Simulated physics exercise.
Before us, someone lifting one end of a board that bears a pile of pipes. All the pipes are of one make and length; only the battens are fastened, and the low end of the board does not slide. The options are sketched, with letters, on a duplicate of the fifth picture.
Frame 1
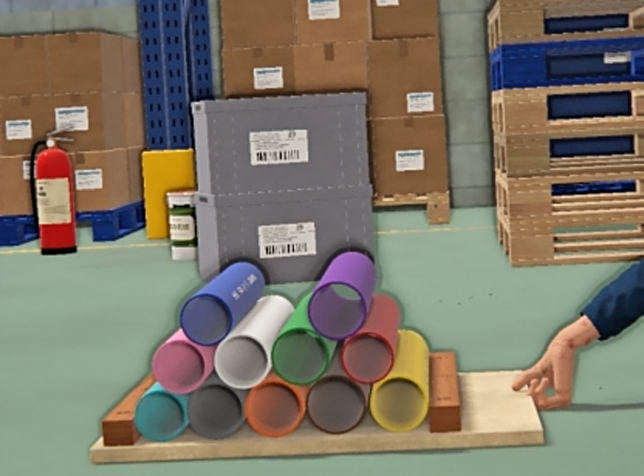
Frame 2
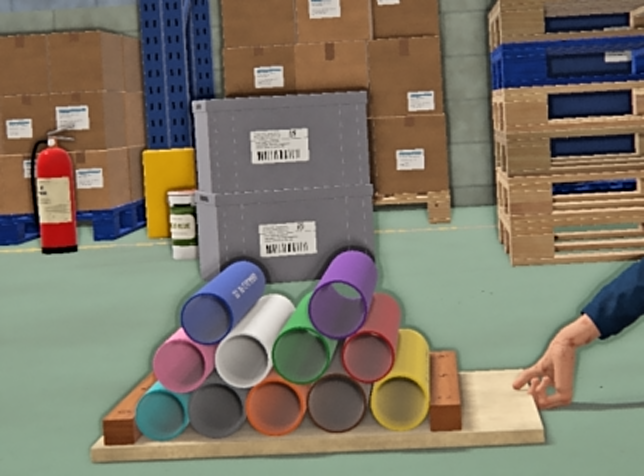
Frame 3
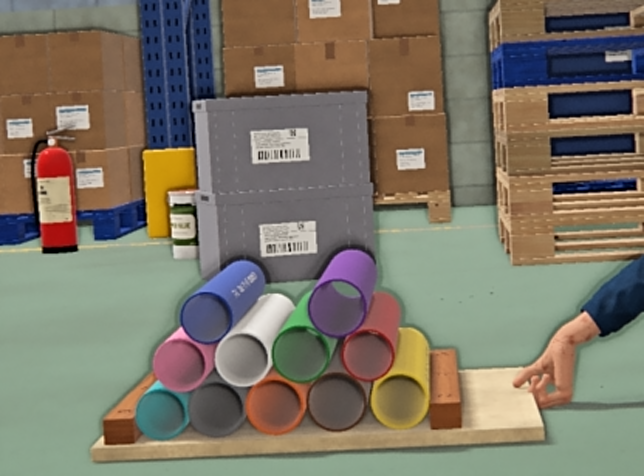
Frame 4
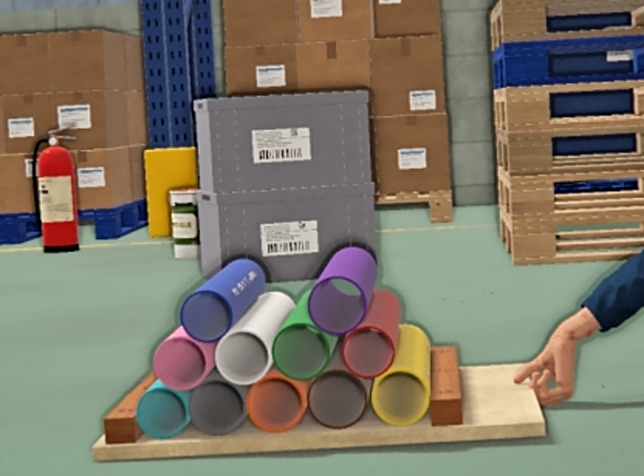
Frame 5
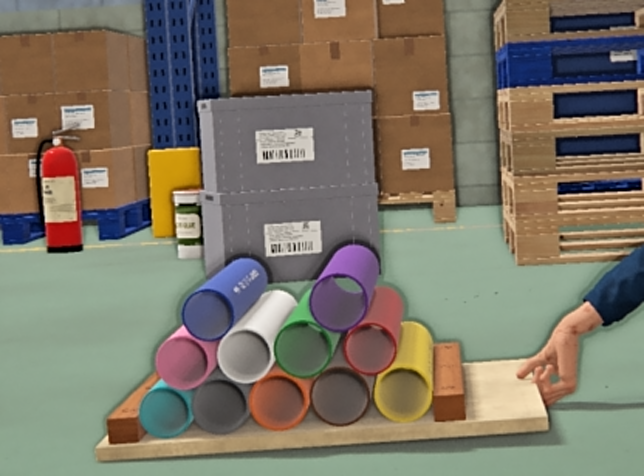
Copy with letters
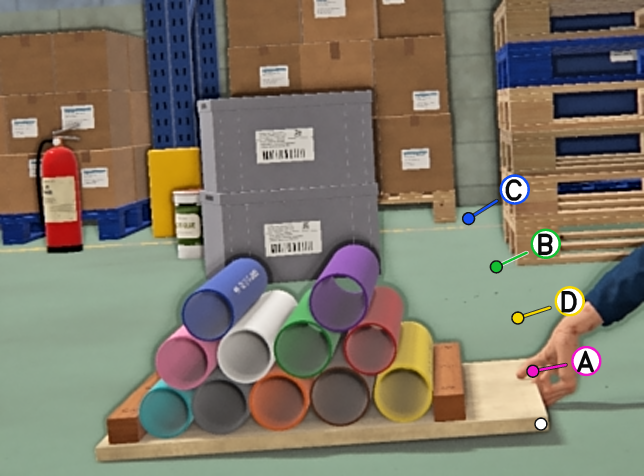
A hand in a dark blue sleeve holds the right end of a pale wooden board in a warehouse, seen from the front. Colourful pipes are piled between two reddish-brown battens, with blue and purple on top, before grey crates, brown boxes, a red extinguisher at left and stacked pallets at right. The hand barely raises its end, the pile keeps its arrangement, and the view shifts very slightly.
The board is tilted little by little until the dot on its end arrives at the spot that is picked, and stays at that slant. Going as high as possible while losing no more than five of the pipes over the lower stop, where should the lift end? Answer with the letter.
The last mark within the limit is C.
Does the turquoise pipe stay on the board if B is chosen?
Yes, with B.
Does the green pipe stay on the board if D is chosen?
The green pipe: Yes.
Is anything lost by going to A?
No.
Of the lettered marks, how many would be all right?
Four of them.
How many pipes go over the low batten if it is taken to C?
It comes to five.
On the marked copy, A at (533, 371); B at (496, 267); C at (469, 218); D at (518, 318); the white dot at (541, 424).
Taking C. A third of the way, board at 18°.
Two thirds of the way, board at 29°.
When it is over, board at 29°, five over the low batten.
As for the rest, A none over the low batten; B one over the low batten (pink); D none over the low batten.
